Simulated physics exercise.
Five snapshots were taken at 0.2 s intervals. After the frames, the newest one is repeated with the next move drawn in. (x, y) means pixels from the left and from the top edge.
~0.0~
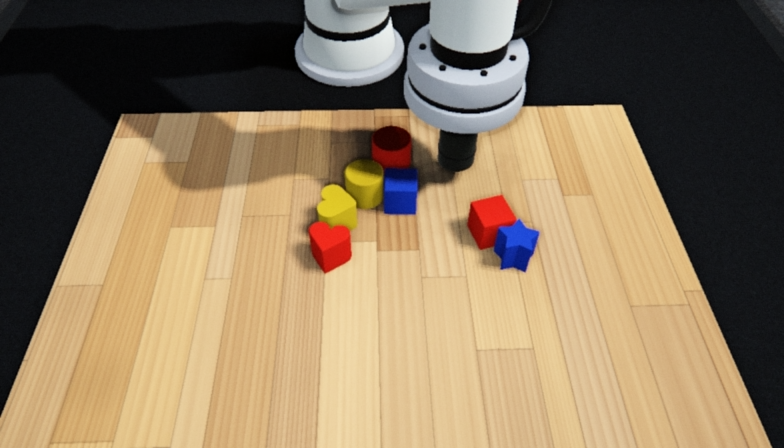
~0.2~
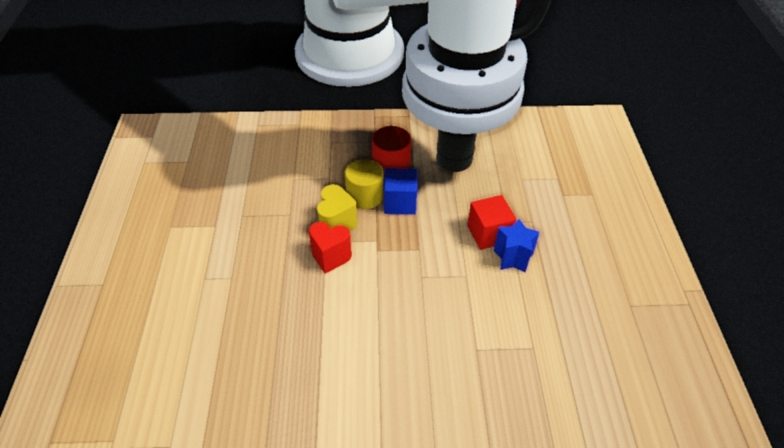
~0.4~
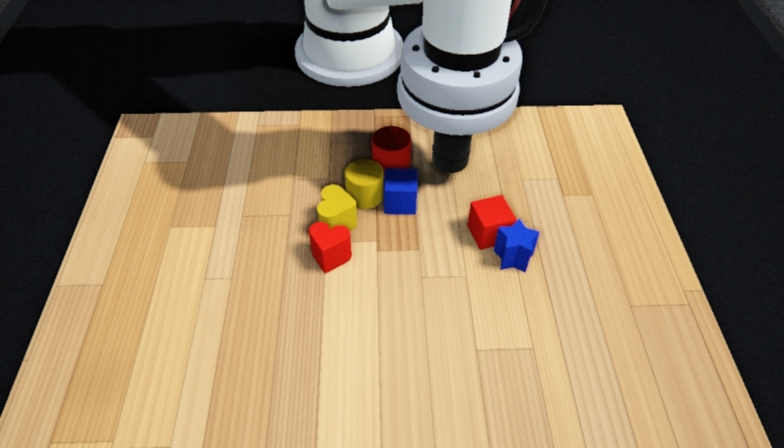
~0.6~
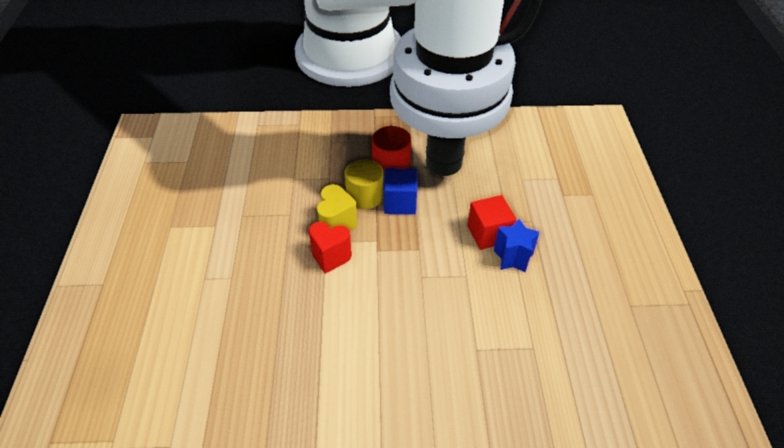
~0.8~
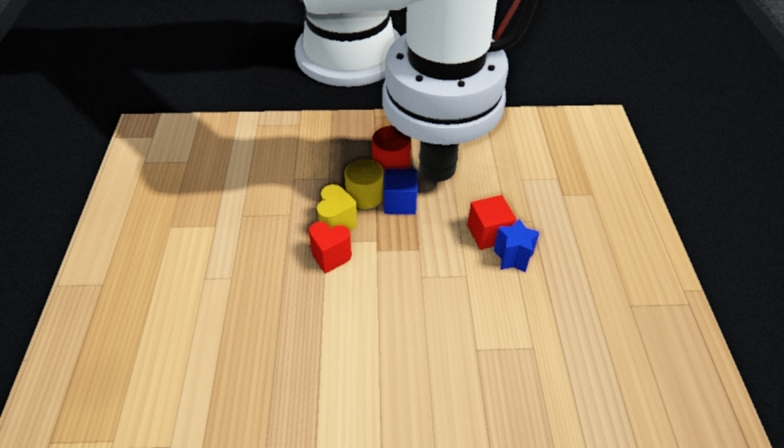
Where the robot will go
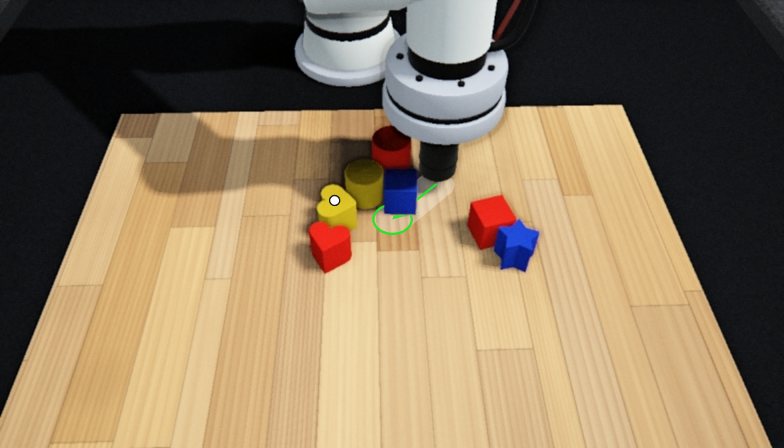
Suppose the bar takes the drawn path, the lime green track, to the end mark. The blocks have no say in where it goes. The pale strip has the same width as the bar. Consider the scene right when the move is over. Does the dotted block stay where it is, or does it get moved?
It gets moved.
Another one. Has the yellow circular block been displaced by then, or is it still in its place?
By the last moment of the path, the yellow circular block has shifted.
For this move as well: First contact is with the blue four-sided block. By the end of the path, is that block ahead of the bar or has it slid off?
In front, still.
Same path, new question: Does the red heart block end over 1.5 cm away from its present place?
That would be a no.
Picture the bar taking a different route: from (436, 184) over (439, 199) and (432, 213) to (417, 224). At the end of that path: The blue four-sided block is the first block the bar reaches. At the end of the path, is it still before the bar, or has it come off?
Slid away.
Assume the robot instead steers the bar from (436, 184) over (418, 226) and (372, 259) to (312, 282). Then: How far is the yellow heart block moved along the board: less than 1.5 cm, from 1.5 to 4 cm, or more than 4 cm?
My prediction: Under 1.5 cm.
Path on the board, in a line from (436, 184) to (393, 219); the dot is on the yellow heart block.
On the path given first. Halfway along, bar at (415, 187); yellow circular block at (347, 174); blue four-sided block at (378, 191).
At the end, bar at (393, 205); red heart block in place; yellow heart block at (317, 204), turned 45° clockwise; yellow circular block at (341, 174); red circular block in place; blue four-sided block at (353, 208), turned 15° clockwise.
